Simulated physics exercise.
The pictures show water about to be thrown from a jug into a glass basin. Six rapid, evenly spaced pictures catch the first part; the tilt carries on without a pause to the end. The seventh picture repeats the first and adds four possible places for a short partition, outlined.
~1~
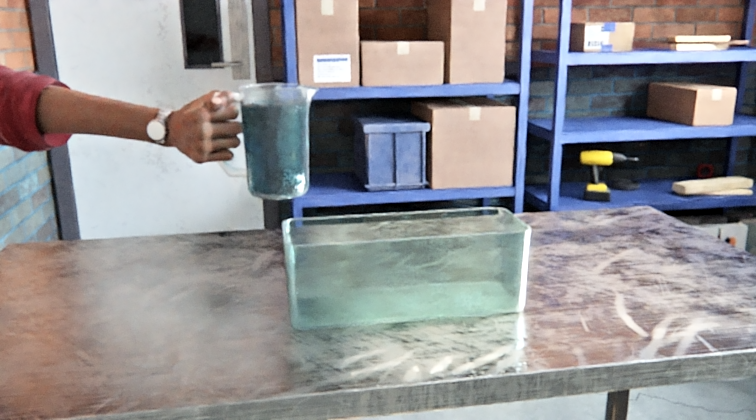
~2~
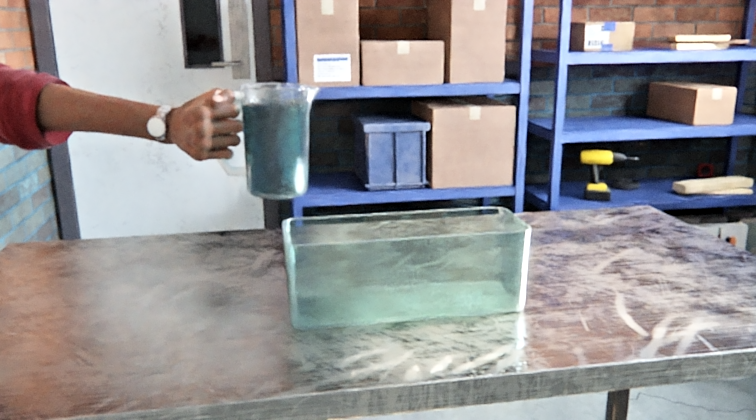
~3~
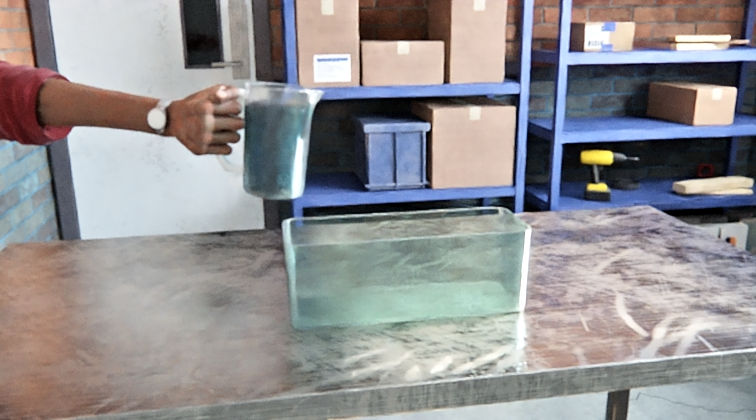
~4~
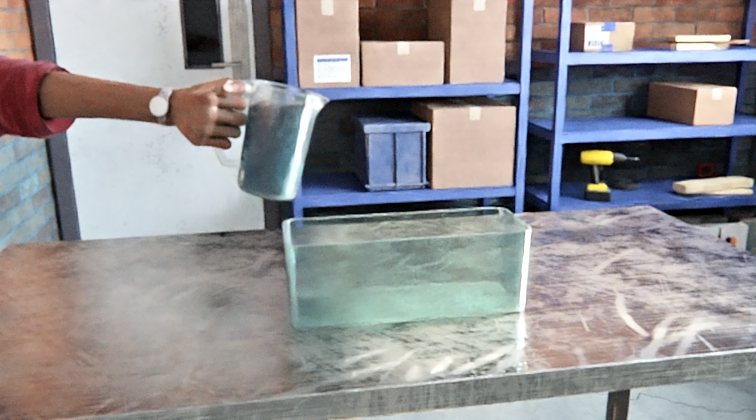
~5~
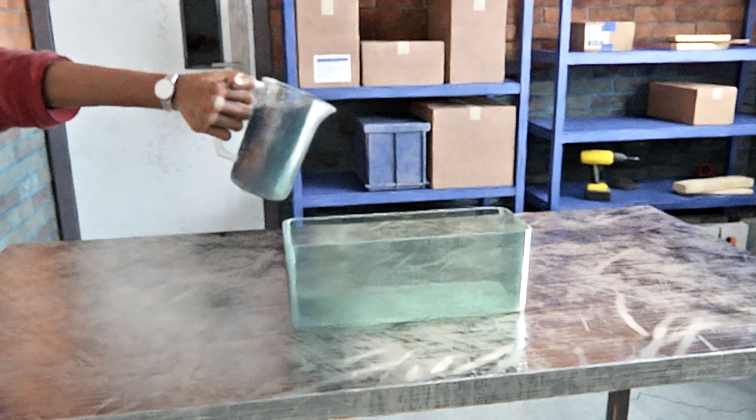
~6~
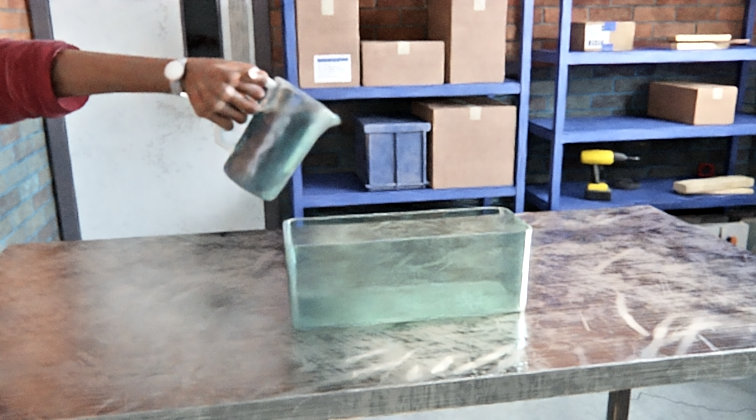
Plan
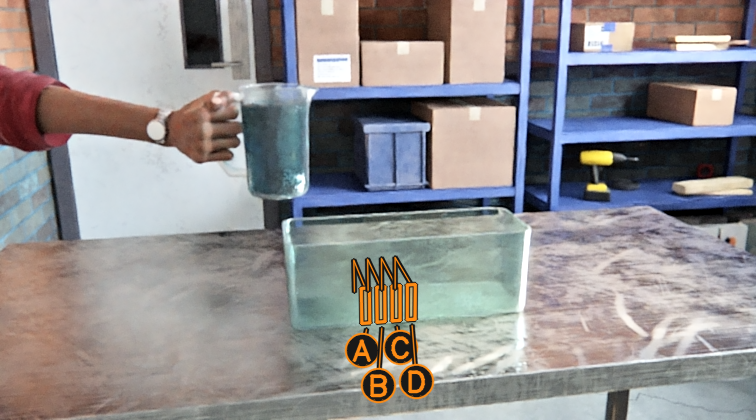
We see a hand holding a clear jug of bluish liquid upright above a glass basin on a worn table, then gradually tilting the jug to the right, its base swinging left, with no liquid leaving it.
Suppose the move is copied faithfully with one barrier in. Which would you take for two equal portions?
The answer is slot B.
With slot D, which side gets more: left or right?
The left side.
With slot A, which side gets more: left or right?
The right side.
In orange, A at (366, 329); B at (381, 327); C at (396, 326); D at (412, 325).
For slot A, about 19 % ends left of the wall and 81 % right of it.
For slot B, about 50 % ends left of the wall and 49 % right of it.
For slot C, about 76 % ends left of the wall and 17 % right of it; 7 % is lost outside.
For slot D, about 93 % ends left of the wall and 4 % right of it; 3 % is lost outside.
